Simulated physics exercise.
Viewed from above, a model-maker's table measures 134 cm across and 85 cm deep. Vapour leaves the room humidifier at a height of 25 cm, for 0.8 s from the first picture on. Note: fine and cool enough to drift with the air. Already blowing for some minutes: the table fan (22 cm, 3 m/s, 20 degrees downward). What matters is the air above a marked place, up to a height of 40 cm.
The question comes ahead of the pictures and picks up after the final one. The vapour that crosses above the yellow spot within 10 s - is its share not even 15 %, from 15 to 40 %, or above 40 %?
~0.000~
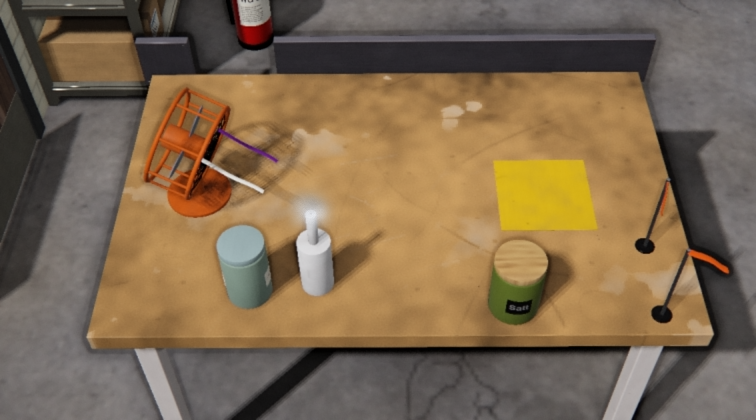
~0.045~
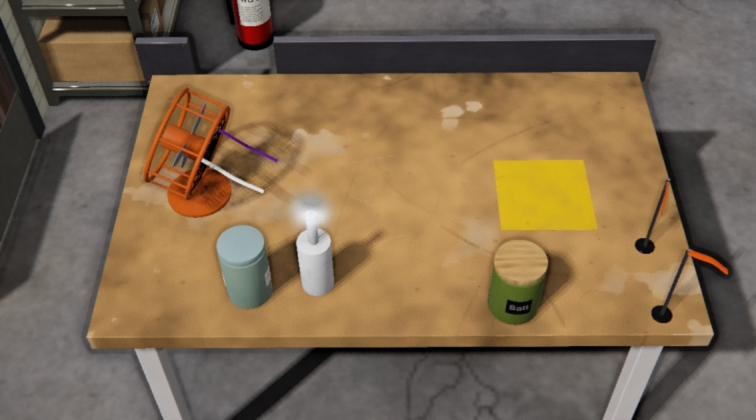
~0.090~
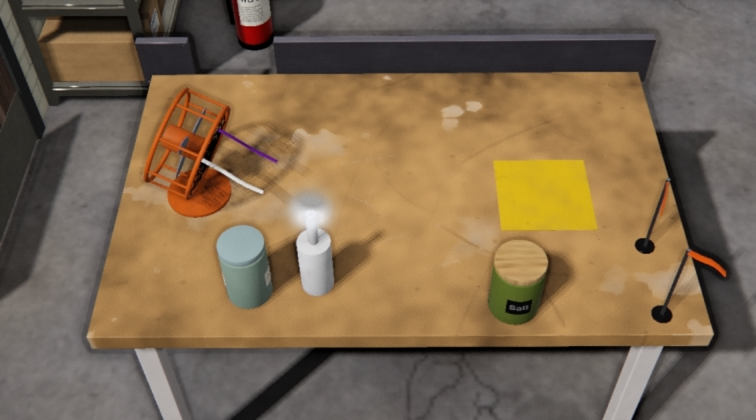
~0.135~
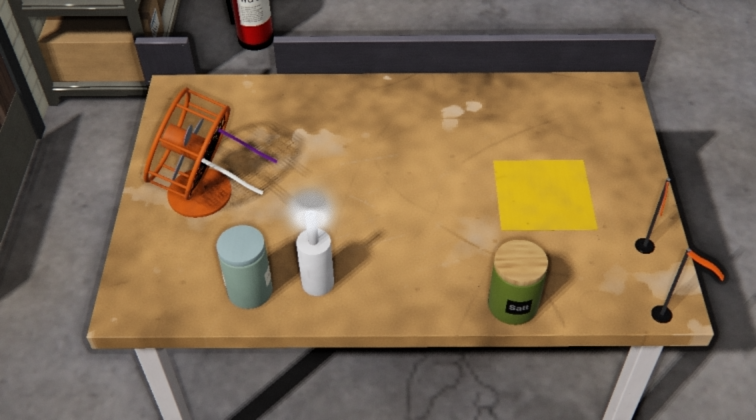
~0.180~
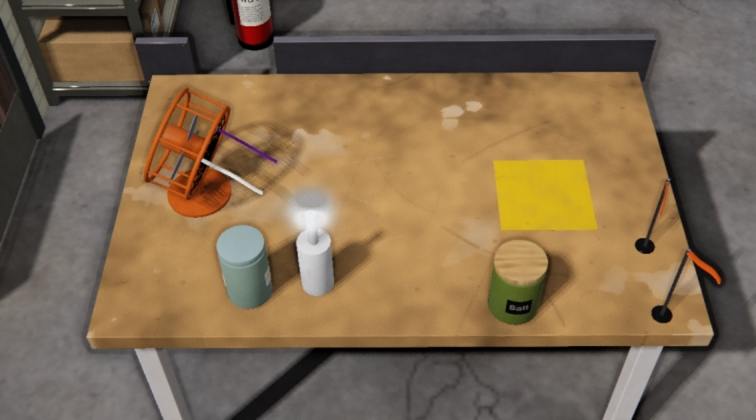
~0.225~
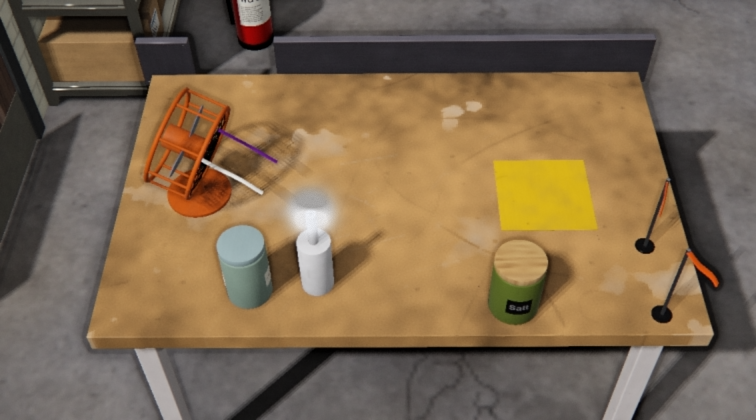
The share comes to under 15 %.
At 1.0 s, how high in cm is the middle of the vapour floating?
Height of middle: Approx. 18 cm.
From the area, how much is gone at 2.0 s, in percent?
My guess is close to 60 %.
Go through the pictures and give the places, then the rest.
In the first picture, the vapour is thickest near (310, 210), the room humidifier stands at (312, 226) and the table fan is at (188, 144).
In the second picture, the vapour is thickest near (311, 211) and the yellow spot is centred on (544, 194).
In the third picture, the vapour is thickest near (311, 211), a ribbon ends at (725, 274) and a ribbon ends at (661, 214).
In the fourth picture, the vapour is thickest near (311, 211), the top of a jar is at (521, 260) and the top of a jar is at (240, 243).
In the fifth picture, the vapour is thickest near (311, 211).
In the sixth picture, the vapour is thickest near (311, 212), a ribbon ends at (717, 285) and a ribbon ends at (661, 215).
By 1.0 s, 0 % has passed over the yellow spot; 1 % has left the area, and the middle of the rest is near (341, 226).
By 2.0 s, 1 % has passed over the yellow spot; 63 % has left the area, and the middle of the rest is near (574, 285).
By 4.0 s, 1 % has passed over the yellow spot; 98 % has left the area.
By 10.0 s, 1 % has passed over the yellow spot; 100 % has left the area.
